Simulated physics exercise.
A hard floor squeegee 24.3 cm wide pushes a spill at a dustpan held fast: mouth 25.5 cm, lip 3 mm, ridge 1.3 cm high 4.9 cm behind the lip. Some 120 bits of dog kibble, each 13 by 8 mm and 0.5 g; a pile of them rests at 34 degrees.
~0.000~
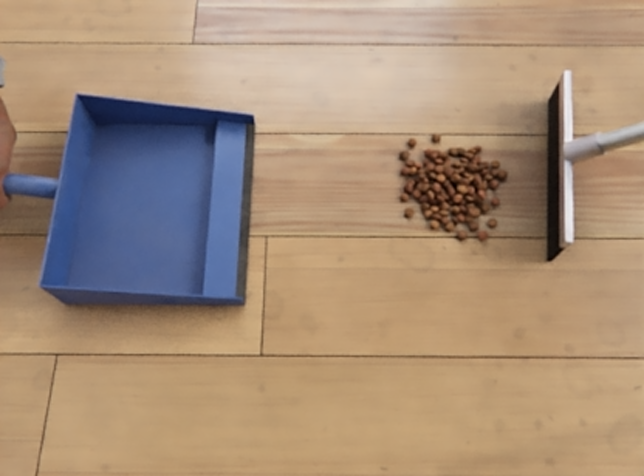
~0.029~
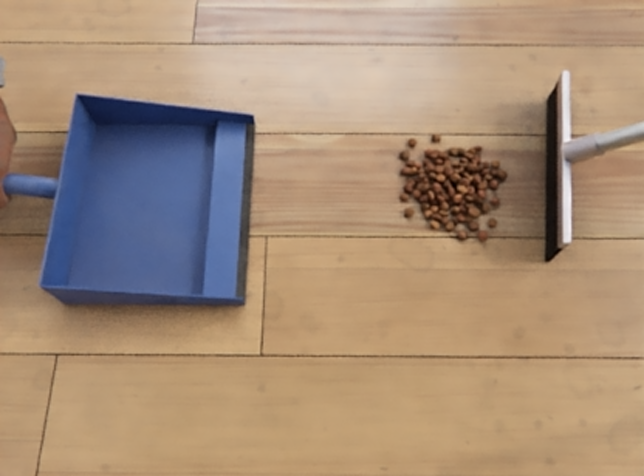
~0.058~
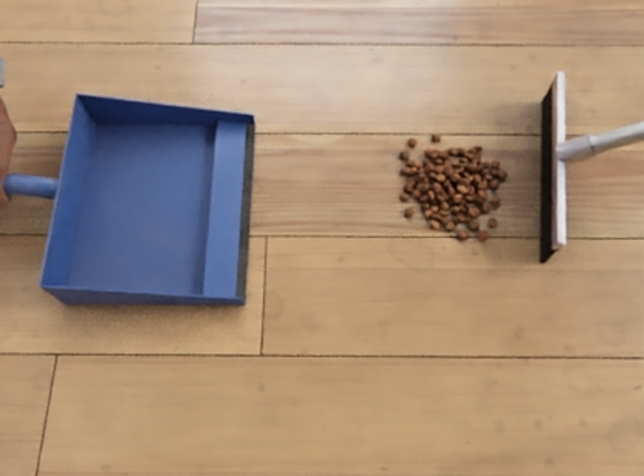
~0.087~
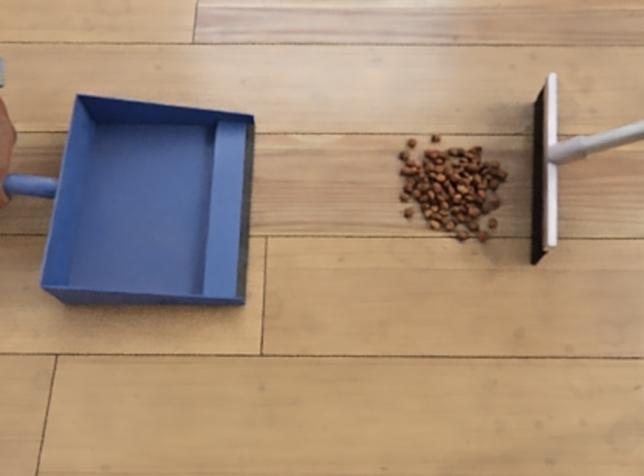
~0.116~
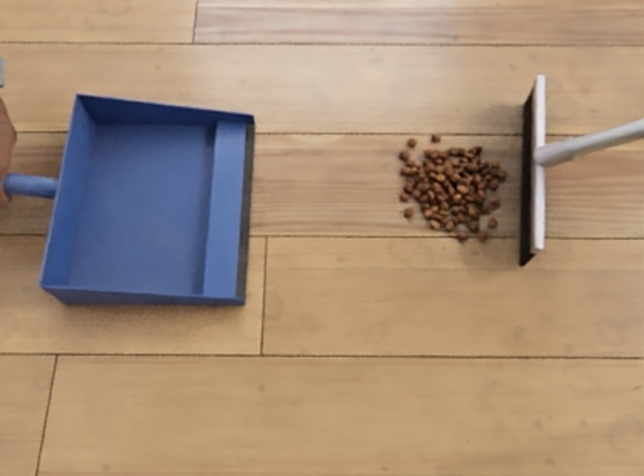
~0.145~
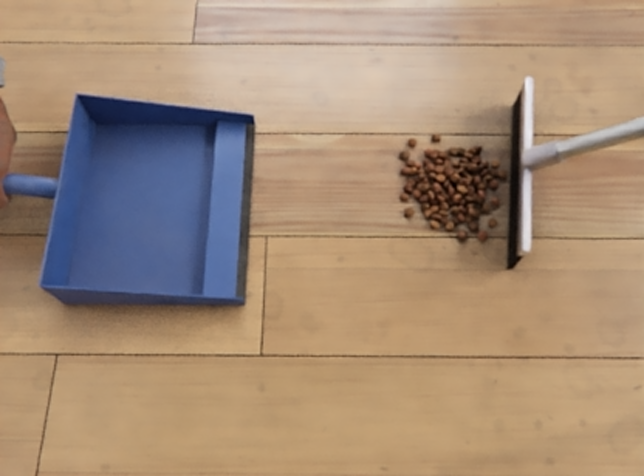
A squeegee slides left across a wooden floor to a still pile of brown kibble.
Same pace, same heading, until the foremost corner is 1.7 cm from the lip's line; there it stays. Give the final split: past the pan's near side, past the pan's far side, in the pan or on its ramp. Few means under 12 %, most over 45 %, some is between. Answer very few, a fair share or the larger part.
Past the pan's near side: Very few; past the pan's far side: Very few; in the pan or on its ramp: A fair share.
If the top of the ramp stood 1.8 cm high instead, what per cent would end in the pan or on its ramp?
In that case some 20 per cent.
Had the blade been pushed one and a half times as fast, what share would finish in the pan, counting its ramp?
It would be near 25 per cent.
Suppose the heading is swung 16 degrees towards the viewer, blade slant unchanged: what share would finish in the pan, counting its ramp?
Then about 0 per cent.
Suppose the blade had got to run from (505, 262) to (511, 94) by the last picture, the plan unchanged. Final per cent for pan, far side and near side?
Pan 10, far 5, near 0.
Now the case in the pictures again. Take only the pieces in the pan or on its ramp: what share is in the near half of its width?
Some 70 per cent.
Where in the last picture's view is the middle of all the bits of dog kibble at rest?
Near (257, 204).
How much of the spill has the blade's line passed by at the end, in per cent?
Some 5 per cent.
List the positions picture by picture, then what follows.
The first picture shows blade from (565, 243) to (564, 79), moved 0.0 cm, 0 of the pieces shifted so far; middle of the pieces at (449, 182); pan at (150, 208).
The second picture shows blade from (563, 243) to (563, 79), moved 0.2 cm, 0 of the pieces shifted so far; middle of the pieces at (449, 182).
The third picture shows blade from (558, 245) to (558, 80), moved 0.9 cm, 0 of the pieces shifted so far; middle of the pieces at (449, 182).
The fourth picture shows blade from (548, 246) to (549, 81), moved 2.1 cm, 0 of the pieces shifted so far; middle of the pieces at (449, 182).
The fifth picture shows blade from (536, 249) to (538, 83), moved 3.6 cm, 0 of the pieces shifted so far; middle of the pieces at (449, 182).
The sixth picture shows blade from (523, 251) to (527, 85), moved 5.2 cm, 0 of the pieces shifted so far; middle of the pieces at (449, 182); pan at (150, 208). The blade's pace is about 0.55 m/s, heading 12 degrees towards the viewer's side.
After 0.43 s, middle of the blade 19 cm from the lip; 0 % over the lip, far side 0 %, near side 0 %.
Then, at 0.62 s, middle of the blade 9 cm from the lip; 0 % over the lip, far side 5 %, near side 0 %.
After 0.92 s, middle of the blade 3 cm from the lip; 25 % over the lip, far side 5 %, near side 0 %.
At rest (1.4 s), near side 0 %, far side 5 %, pan 25 %, in front of the lip or behind the blade 75 %.
